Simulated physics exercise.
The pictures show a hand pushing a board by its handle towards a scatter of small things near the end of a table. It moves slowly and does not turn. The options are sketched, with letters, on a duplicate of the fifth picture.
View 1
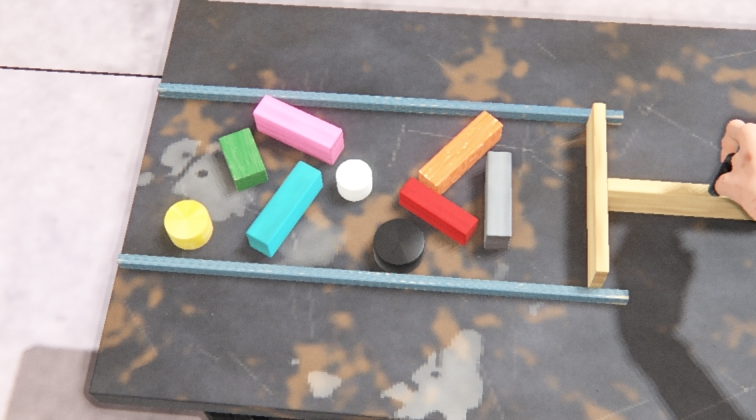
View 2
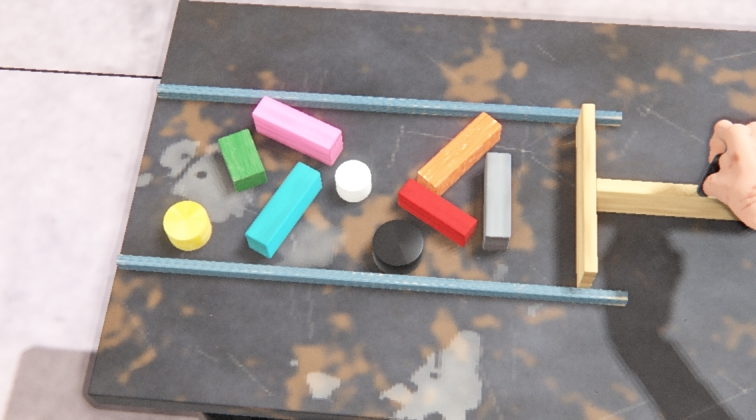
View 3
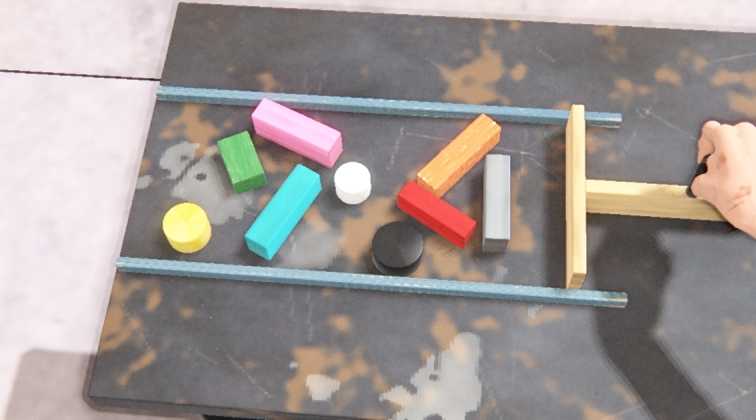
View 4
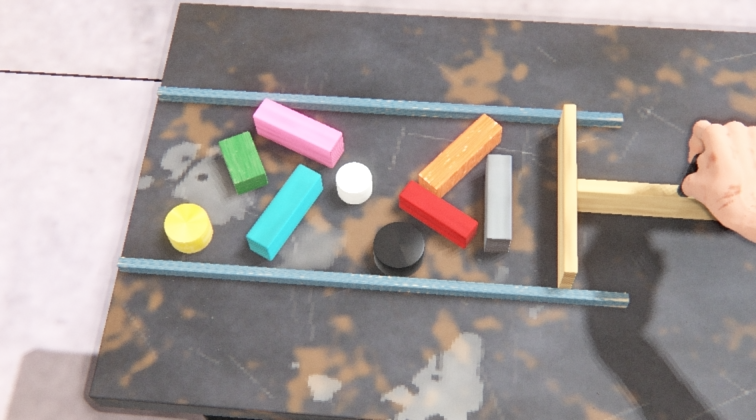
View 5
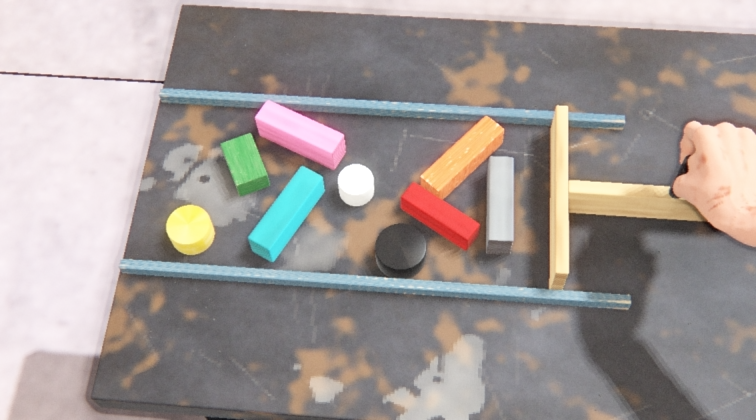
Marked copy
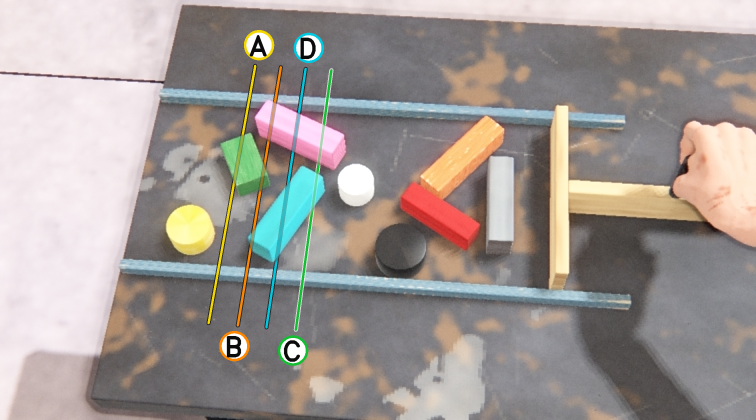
We see a hand on the right slowly pushing a wooden board by its handle leftward between two blue rails, towards scattered coloured blocks and round pieces on a dark, worn table; the scattered objects stay where they are.
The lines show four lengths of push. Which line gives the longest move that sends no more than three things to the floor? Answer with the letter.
As far as mark A.
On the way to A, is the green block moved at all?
Yes.
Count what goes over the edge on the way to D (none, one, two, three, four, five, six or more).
By then, none.
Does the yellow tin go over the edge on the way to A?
By then, yes.
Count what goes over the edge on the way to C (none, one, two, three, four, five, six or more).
By then, none.
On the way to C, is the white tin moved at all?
Yes.
On the marked copy, A at (234, 186); B at (261, 187); C at (315, 191); D at (287, 189).
Following A. Soon after the start, board (441, 178); turquoise stick (279, 212); black tin (371, 253).
Later, board (322, 170); green block (189, 160); yellow tin (185, 231).
In the end, board (232, 164); green block over the edge; yellow tin over the edge; two fallen.
As for the rest, B is within the limit but short; C is within the limit but short; D is within the limit but short.
